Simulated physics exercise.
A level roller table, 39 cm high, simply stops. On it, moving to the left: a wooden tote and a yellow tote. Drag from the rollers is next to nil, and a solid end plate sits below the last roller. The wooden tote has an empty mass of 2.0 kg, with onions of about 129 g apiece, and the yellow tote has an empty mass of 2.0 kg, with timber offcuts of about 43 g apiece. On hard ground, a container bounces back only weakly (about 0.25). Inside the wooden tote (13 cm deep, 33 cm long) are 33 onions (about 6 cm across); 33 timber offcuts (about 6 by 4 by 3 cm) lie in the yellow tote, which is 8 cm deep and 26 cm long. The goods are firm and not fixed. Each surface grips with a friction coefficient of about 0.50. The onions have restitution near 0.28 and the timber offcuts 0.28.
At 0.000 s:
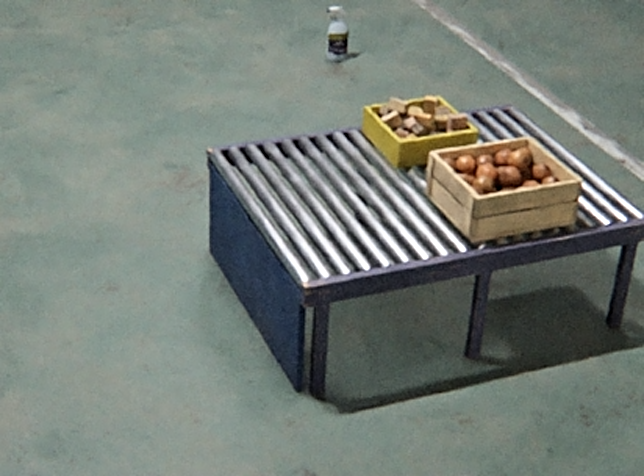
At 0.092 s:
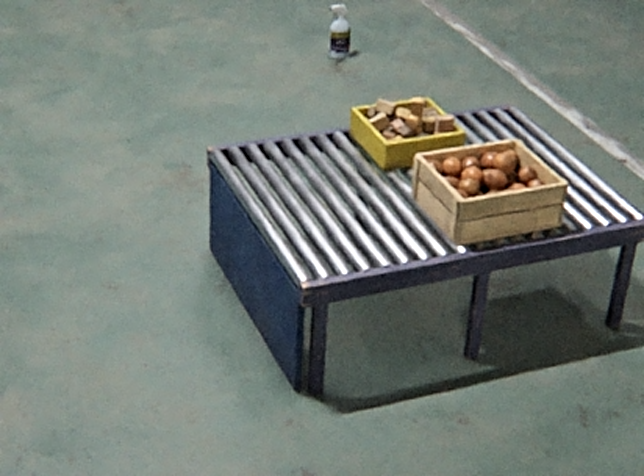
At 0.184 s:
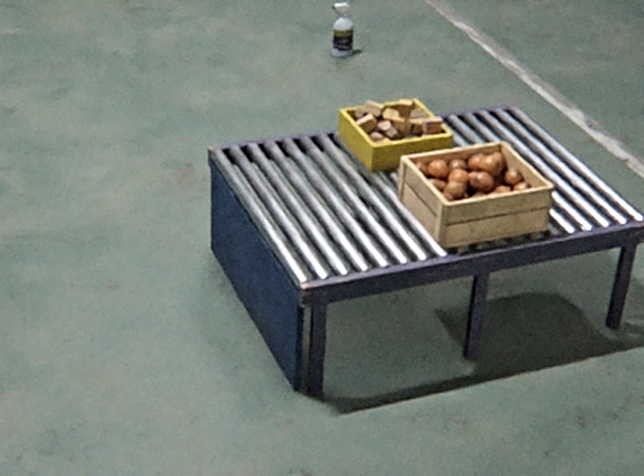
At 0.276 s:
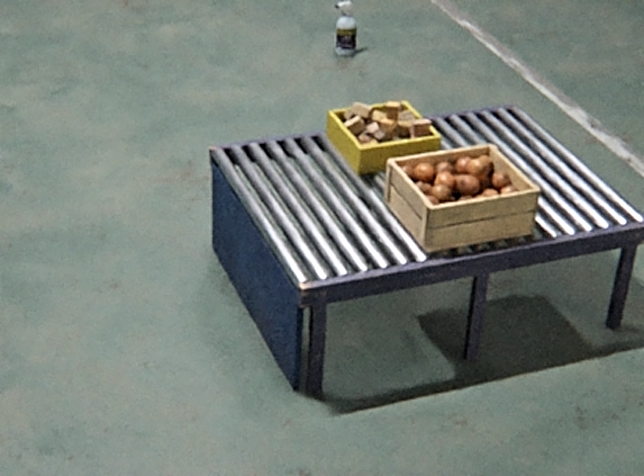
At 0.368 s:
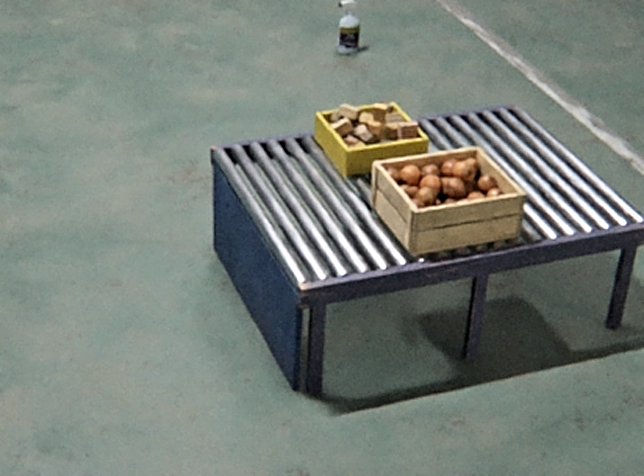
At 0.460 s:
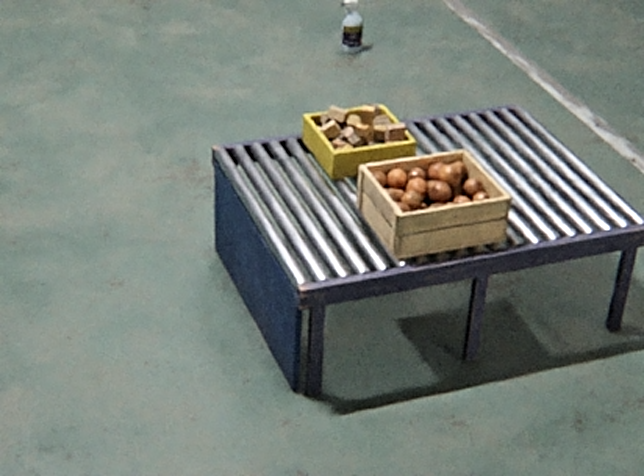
A low roller table with a dark blue frame and a solid end panel stands on a worn green hard floor, seen from above at an angle. On its metal rollers sit a yellow tote of wooden offcuts and, nearer, a pale wooden tote of brown onions, with a bottle and pale line behind. Both totes glide steadily leftward together as the camera shifts very slightly.
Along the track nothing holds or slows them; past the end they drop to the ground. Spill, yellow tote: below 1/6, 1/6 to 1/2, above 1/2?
Above 1/2.
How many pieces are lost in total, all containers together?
Some 50 altogether.
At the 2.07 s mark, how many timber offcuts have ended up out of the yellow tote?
16 or so by then.
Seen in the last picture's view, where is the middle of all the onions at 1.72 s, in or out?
In the last view, the centre sits near (219, 274).
After 0.98 s, the overhang begins.
After 1.52 s, the wooden tote leans 3° with 0 of 33 out and the yellow tote leans 20° with 0 of 33 out.
After 1.72 s, the wooden tote leans 46° with 0 of 33 out and the yellow tote leans 71° with 5 of 33 out.
After 2.07 s, the wooden tote has gone over with 13 of 33 out and the yellow tote has gone over with 15 of 33 out.
When it is over (at 2.94 s), the wooden tote has gone over with 25 of 33 out and the yellow tote leans 44° with 27 of 33 out. Asked share, 27 of 33, 82 per cent.
